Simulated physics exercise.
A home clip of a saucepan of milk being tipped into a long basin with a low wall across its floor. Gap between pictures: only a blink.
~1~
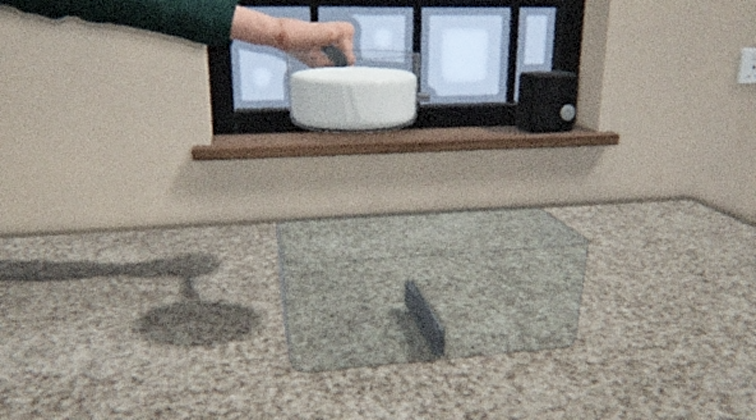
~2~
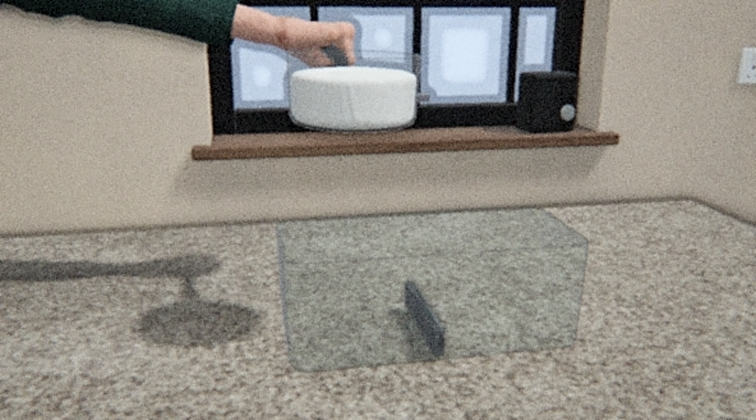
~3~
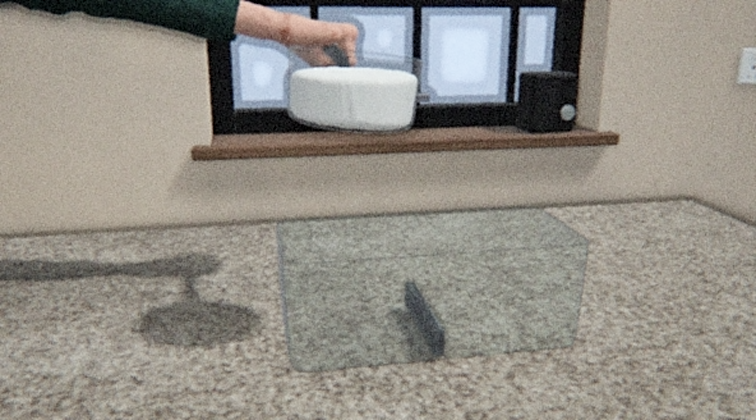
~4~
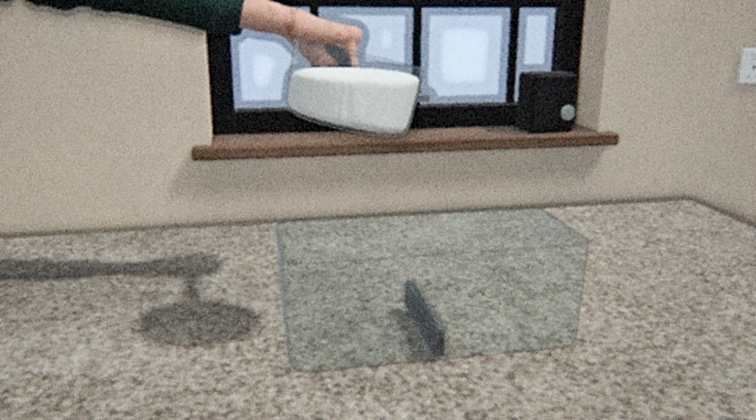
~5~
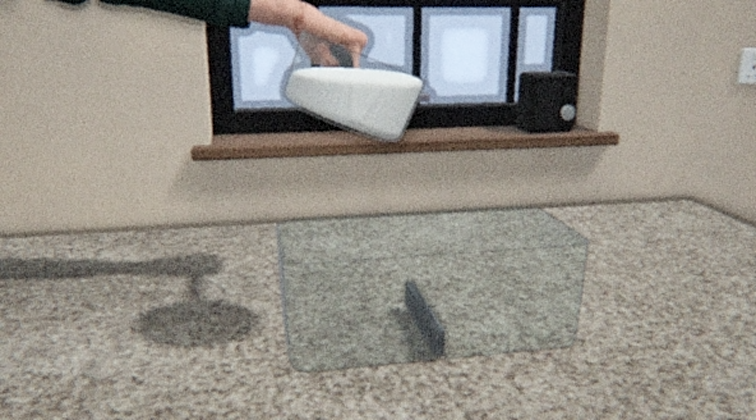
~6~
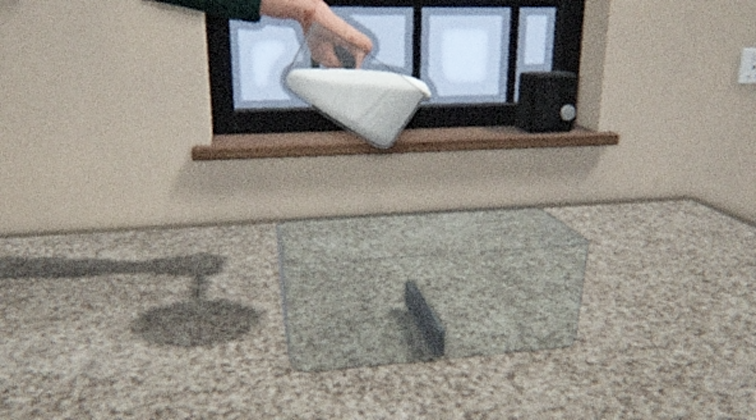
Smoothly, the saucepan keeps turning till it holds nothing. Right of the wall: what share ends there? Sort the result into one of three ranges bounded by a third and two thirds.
It falls in the top range, above two thirds.
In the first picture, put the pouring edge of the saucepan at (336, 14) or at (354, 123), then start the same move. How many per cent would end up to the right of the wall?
The first gives 20 %, the second 15 %.
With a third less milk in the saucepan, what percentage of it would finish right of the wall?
I'd reckon close to 75 %.
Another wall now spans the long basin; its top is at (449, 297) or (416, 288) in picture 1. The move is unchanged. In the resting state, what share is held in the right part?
About 60 per cent, then about 90 per cent.
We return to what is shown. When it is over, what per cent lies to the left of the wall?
Near 20 %.
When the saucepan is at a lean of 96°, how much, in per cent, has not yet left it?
Close to 25 per cent.
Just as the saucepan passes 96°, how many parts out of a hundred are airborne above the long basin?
45 %.
A moment on, the saucepan is tipped on its side and 25 per cent is still to pour, 0 is left of the wall and 30 right of it.
Next, the saucepan is tipped right over and 3 per cent is still to pour, 14 is left of the wall and 75 right of it.
Then the saucepan is tipped right over and 0 per cent is still to pour, 20 is left of the wall and 78 right of it.
Later the saucepan is tipped right over and 0 per cent is still to pour, 21 is left of the wall and 78 right of it.
Finally, 21 per cent lies left of the wall, 78 right of it and 1 outside.
